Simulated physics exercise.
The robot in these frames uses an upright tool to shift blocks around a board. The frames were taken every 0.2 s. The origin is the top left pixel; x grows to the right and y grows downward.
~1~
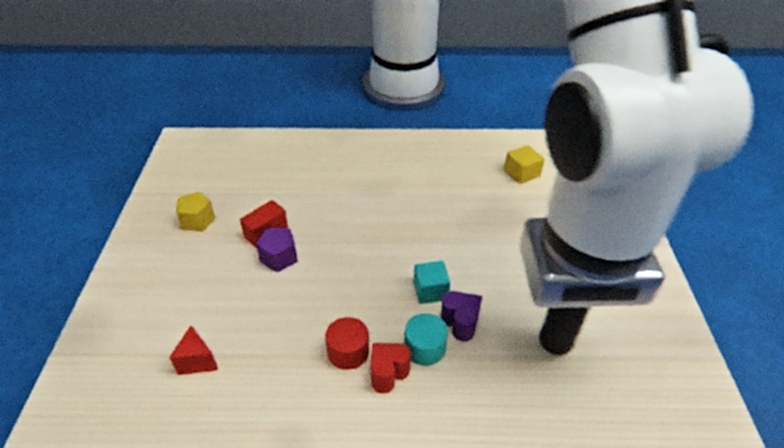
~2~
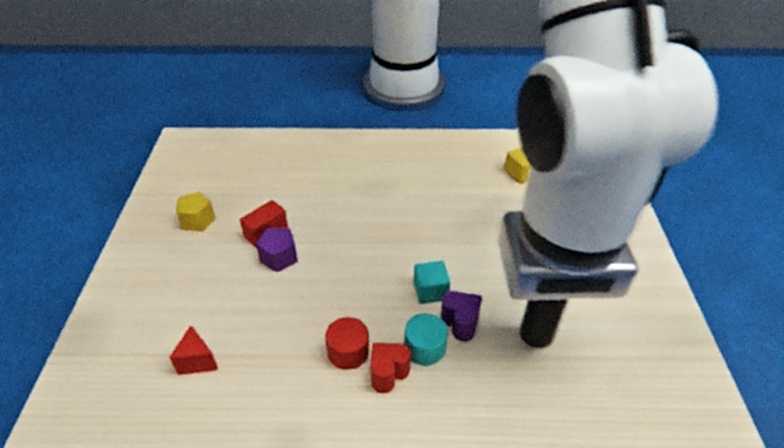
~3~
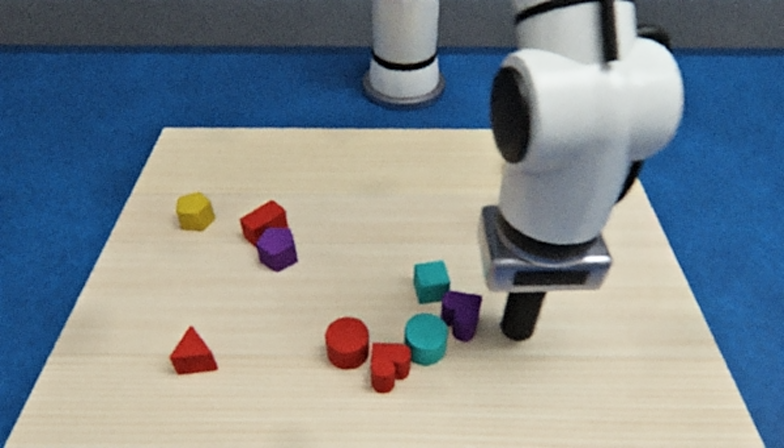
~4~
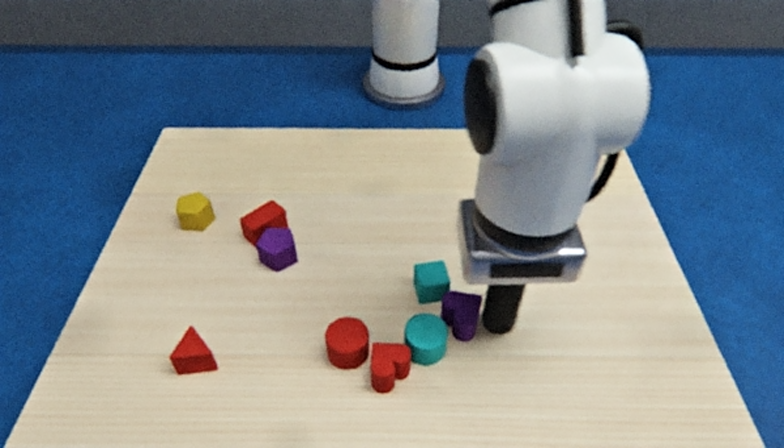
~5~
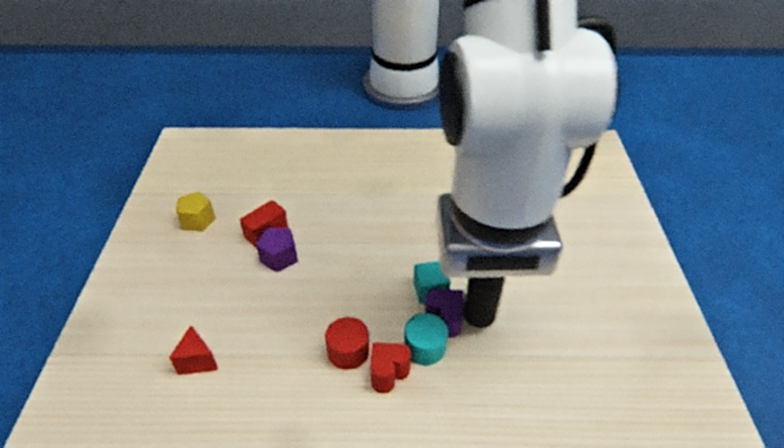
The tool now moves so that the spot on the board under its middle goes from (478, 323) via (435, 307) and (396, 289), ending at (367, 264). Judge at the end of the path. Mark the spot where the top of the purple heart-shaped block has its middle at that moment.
My best guess is (380, 294).
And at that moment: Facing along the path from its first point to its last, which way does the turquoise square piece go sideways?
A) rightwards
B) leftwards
Option A.
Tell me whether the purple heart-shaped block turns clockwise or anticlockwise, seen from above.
Counterclockwise rotation.
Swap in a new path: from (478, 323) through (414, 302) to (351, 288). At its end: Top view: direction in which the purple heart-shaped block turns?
It twists anticlockwise.
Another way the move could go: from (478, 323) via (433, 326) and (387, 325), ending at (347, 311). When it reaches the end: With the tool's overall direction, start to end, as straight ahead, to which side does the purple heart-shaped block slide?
Moves right.
The first path, step by step. One third of the way, tool (435, 299); turquoise disc (419, 332); turquoise square piece (419, 262), turned 30° clockwise; purple heart-shaped block (403, 295), turned 35° anticlockwise.
Two thirds of the way, tool (396, 280); turquoise disc (419, 332); turquoise square piece (404, 246), turned 95° clockwise; purple heart-shaped block (381, 294), turned 55° anticlockwise.
At the end, tool (367, 256); red disc still; turquoise disc (419, 332); turquoise square piece (399, 239), turned 145° clockwise; purple heart-shaped block (381, 294), turned 55° anticlockwise.
